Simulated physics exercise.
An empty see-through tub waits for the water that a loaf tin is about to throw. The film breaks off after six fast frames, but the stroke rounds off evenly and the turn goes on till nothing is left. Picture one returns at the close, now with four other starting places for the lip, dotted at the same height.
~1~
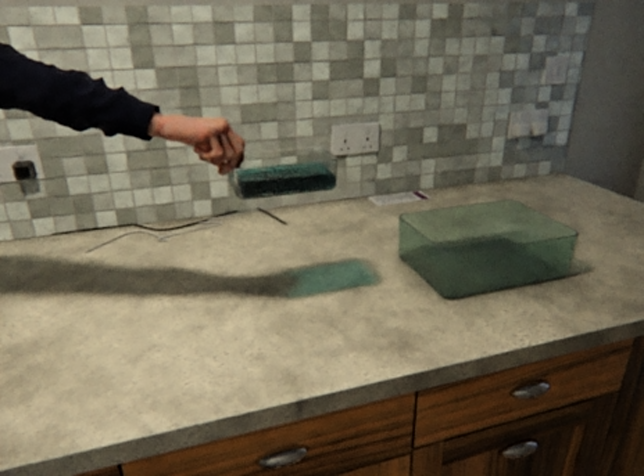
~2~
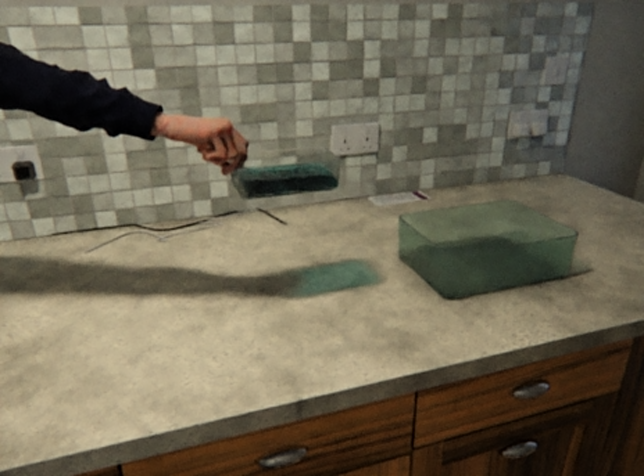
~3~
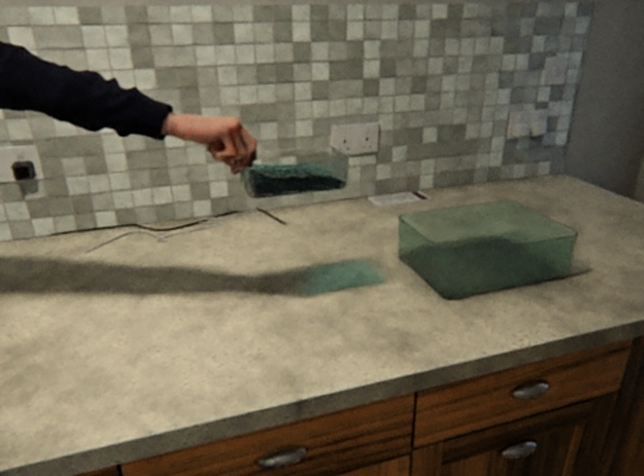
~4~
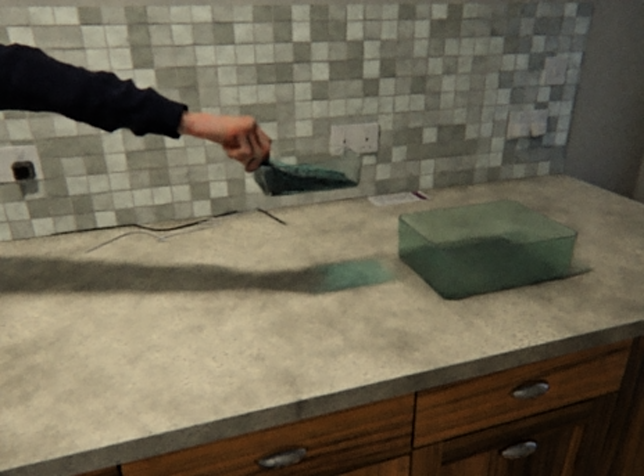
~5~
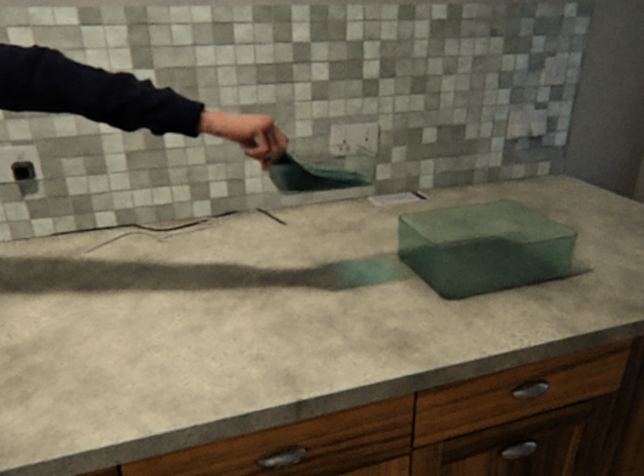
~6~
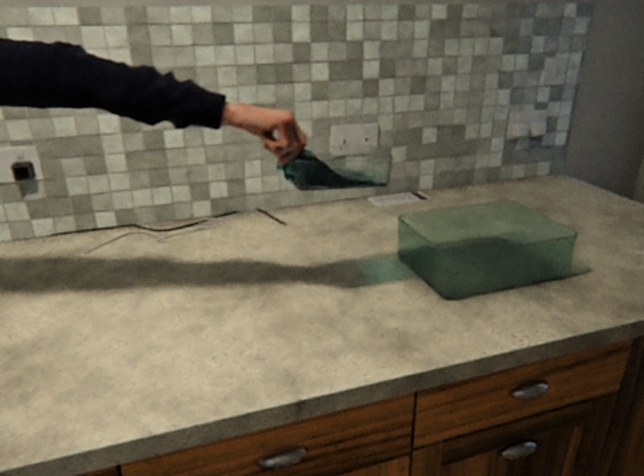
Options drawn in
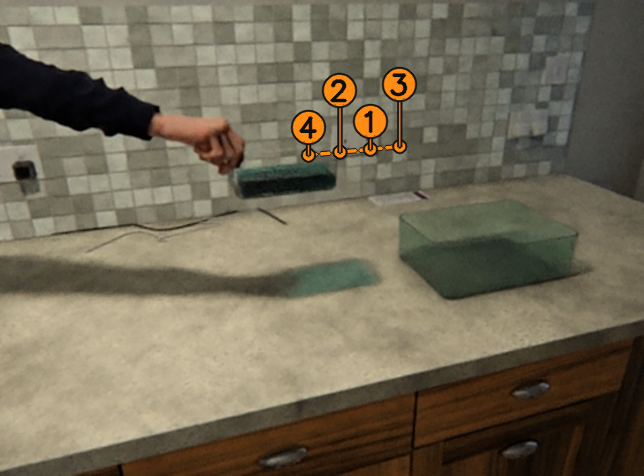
Kitchen counter with a tiled wall, a hand moving a small see-through container of dark liquid rightward towards a larger greenish tub.
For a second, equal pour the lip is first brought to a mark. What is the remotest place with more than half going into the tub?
4 will do.
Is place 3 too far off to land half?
No, not at all.
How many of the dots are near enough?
All of them.
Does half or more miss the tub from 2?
No.
On the marked copy, 1 at (370, 149); 2 at (339, 152); 3 at (399, 146); 4 at (308, 155).
For place 1, about 81 % lands in the tub, 8 % falls short and 11 % goes beside or beyond.
For place 2, about 70 % lands in the tub, 21 % falls short and 9 % goes beside or beyond.
For place 3, about 80 % lands in the tub, 5 % falls short and 15 % goes beside or beyond.
For place 4, about 63 % lands in the tub, 31 % falls short and 6 % goes beside or beyond.
